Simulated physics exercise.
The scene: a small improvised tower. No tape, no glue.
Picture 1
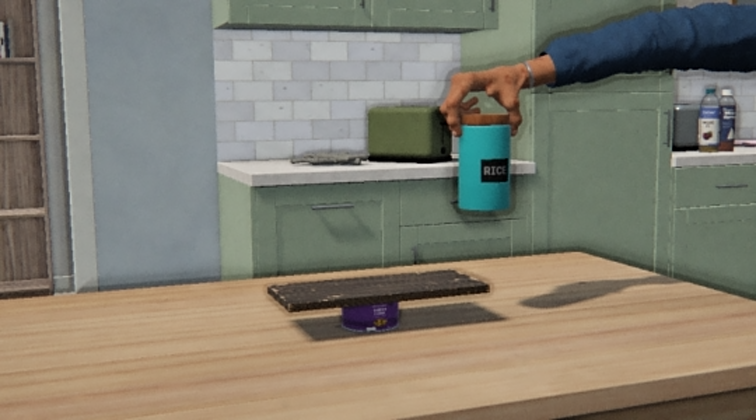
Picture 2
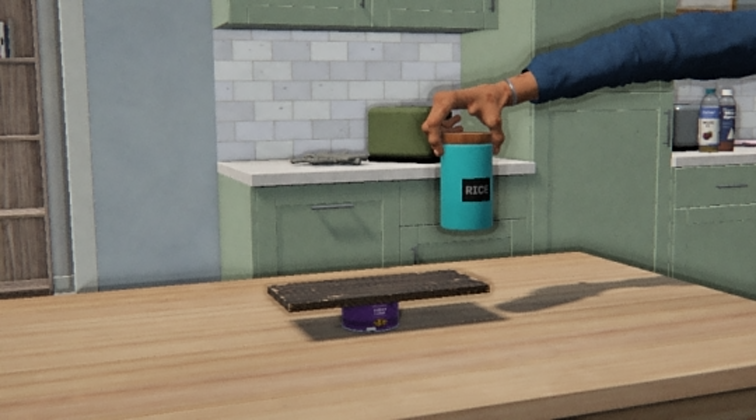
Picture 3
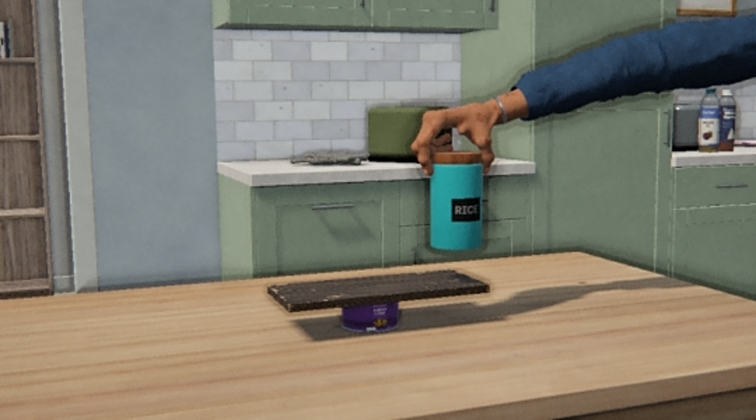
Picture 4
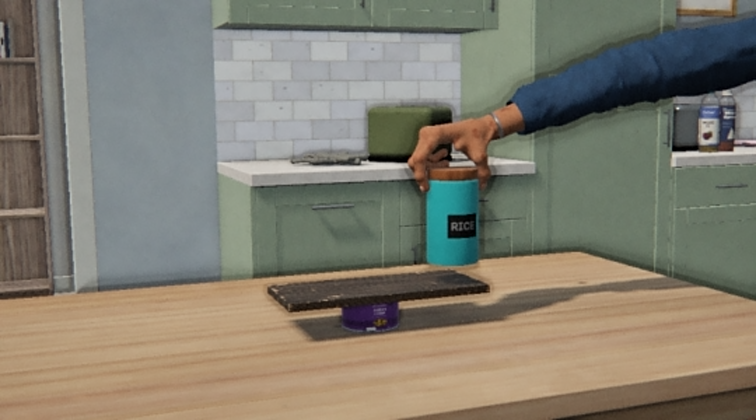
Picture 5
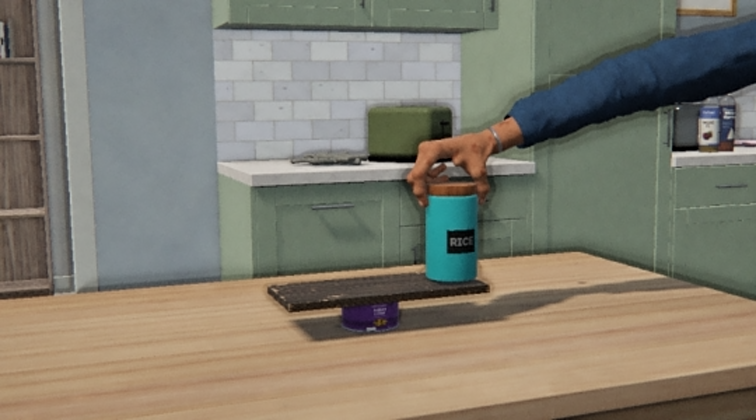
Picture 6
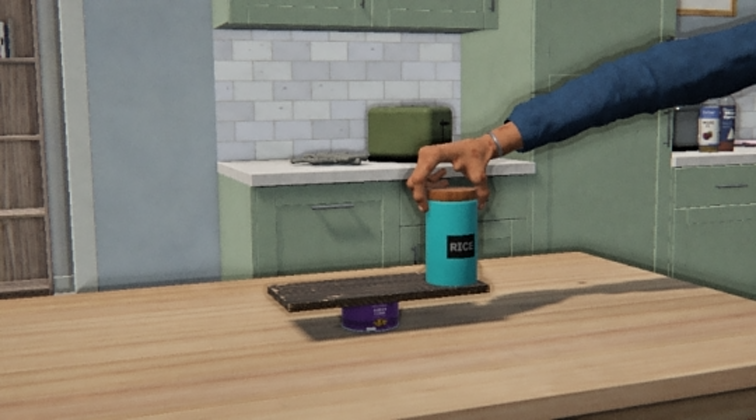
A hand in a blue sleeve reaches in from the right, holding a turquoise jar labelled RICE above a wooden table, seen from a still camera in a green-cabineted kitchen. A dark flat board rests across a small purple tub, with a green toaster on the counter behind. The hand lowers the jar slightly leftward and sets it on the board's right end, fingers still gripping its lid.
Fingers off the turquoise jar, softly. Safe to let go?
Outcome: The stack loses its balance.
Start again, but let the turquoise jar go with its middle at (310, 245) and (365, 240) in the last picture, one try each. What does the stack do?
First, it loses its balance; second, it keeps its balance.
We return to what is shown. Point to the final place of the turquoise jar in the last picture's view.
Around (524, 283).
Then, 0.20 s after the last picture, turquoise jar now fallen; black board tipped 17° from how it was.
Then, 0.40 s after the last picture, black board tipped 19° from how it was.
Then, 0.50 s after the last picture, things are still on the move.
Then, 1.30 s after the last picture, nothing new.
At rest, fallen, turquoise jar; the other 2 in place. Seen from the same camera at the end, turquoise jar near (524, 282). The stack comes apart.
